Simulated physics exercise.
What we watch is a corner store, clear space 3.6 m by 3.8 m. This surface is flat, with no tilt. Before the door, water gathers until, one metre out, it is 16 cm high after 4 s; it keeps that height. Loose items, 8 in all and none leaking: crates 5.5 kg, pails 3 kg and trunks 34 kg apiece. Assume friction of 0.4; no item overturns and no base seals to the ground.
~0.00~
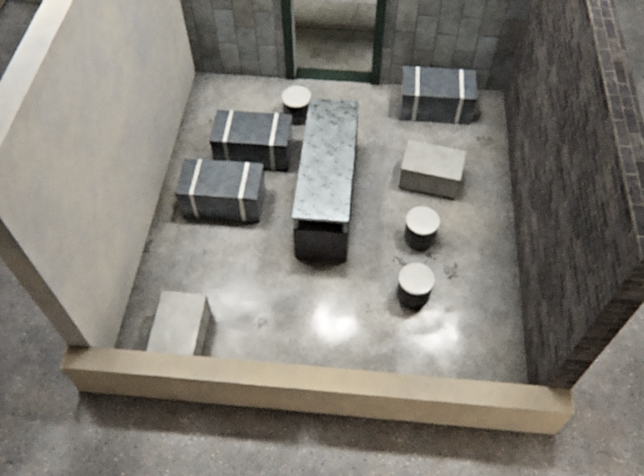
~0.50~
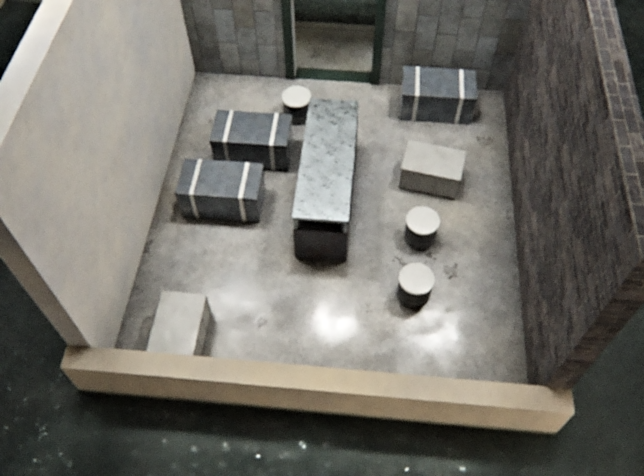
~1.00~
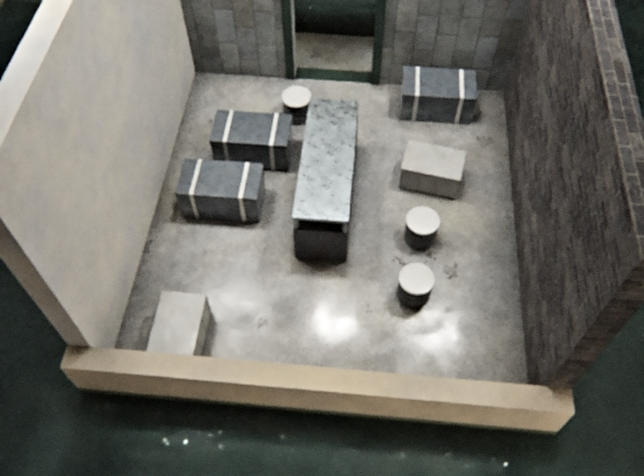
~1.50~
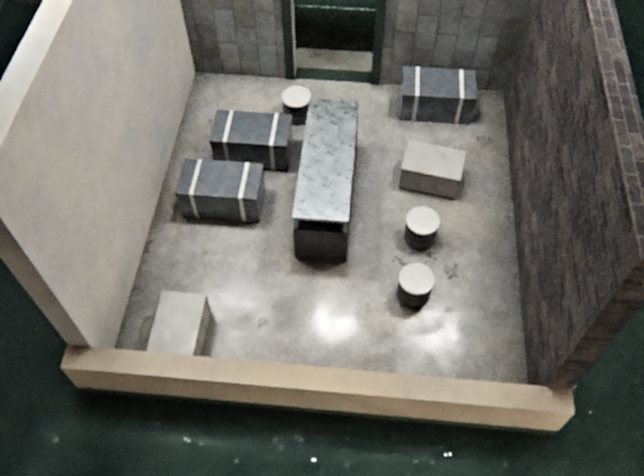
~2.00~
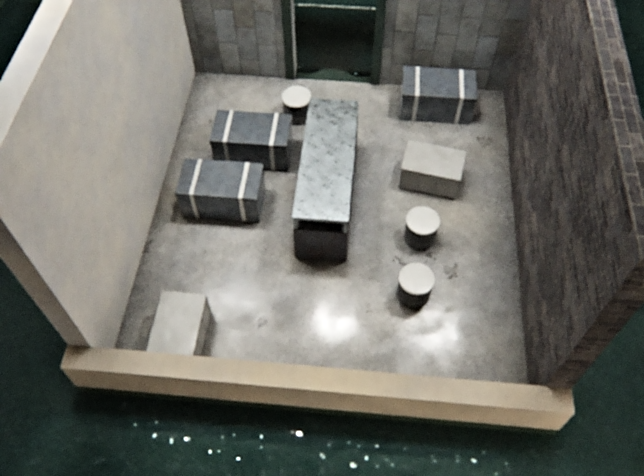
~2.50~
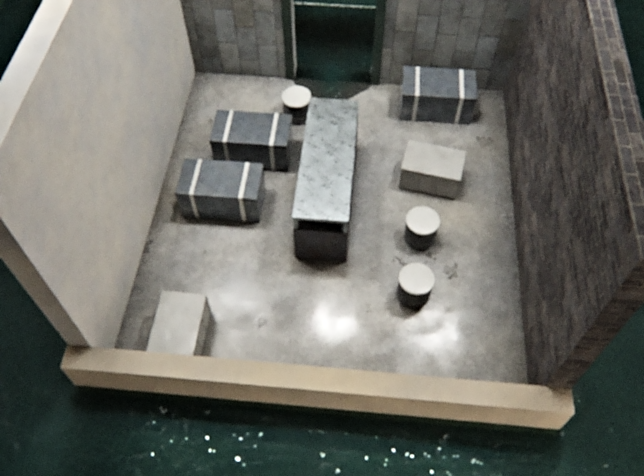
In this clip, dark green water with white flecks spreads around the outside of a small walled room, then shows through the doorway at the back, while the blocks, strapped trunks and round pails inside stay still.
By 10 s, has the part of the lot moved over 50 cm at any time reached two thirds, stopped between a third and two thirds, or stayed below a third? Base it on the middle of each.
Low share.
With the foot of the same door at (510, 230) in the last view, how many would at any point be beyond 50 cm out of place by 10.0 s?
Then it comes to 5.
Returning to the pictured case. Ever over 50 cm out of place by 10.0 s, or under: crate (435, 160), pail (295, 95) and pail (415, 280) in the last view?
In turn: Over, over, short of it.
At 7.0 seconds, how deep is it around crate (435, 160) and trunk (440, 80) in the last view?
First roughly 3 cm, second roughly 2 cm.
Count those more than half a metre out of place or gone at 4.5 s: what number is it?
I make it 1 by then.
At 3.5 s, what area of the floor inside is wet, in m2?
Near 1.5 m2 in all.
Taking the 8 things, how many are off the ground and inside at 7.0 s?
At that instant the tally stands at 1.
After 3.5 s 0 of 8 are over 50 cm from their spots; 0 afloat.
After 4.5 s 1 of 8 are over 50 cm from their spots; 0 afloat.
After 7.0 s 1 of 8 are over 50 cm from their spots; 1 afloat.
After 10.0 s 2 of 8 are over 50 cm from their spots, and 2 have been at some point; 4 afloat.
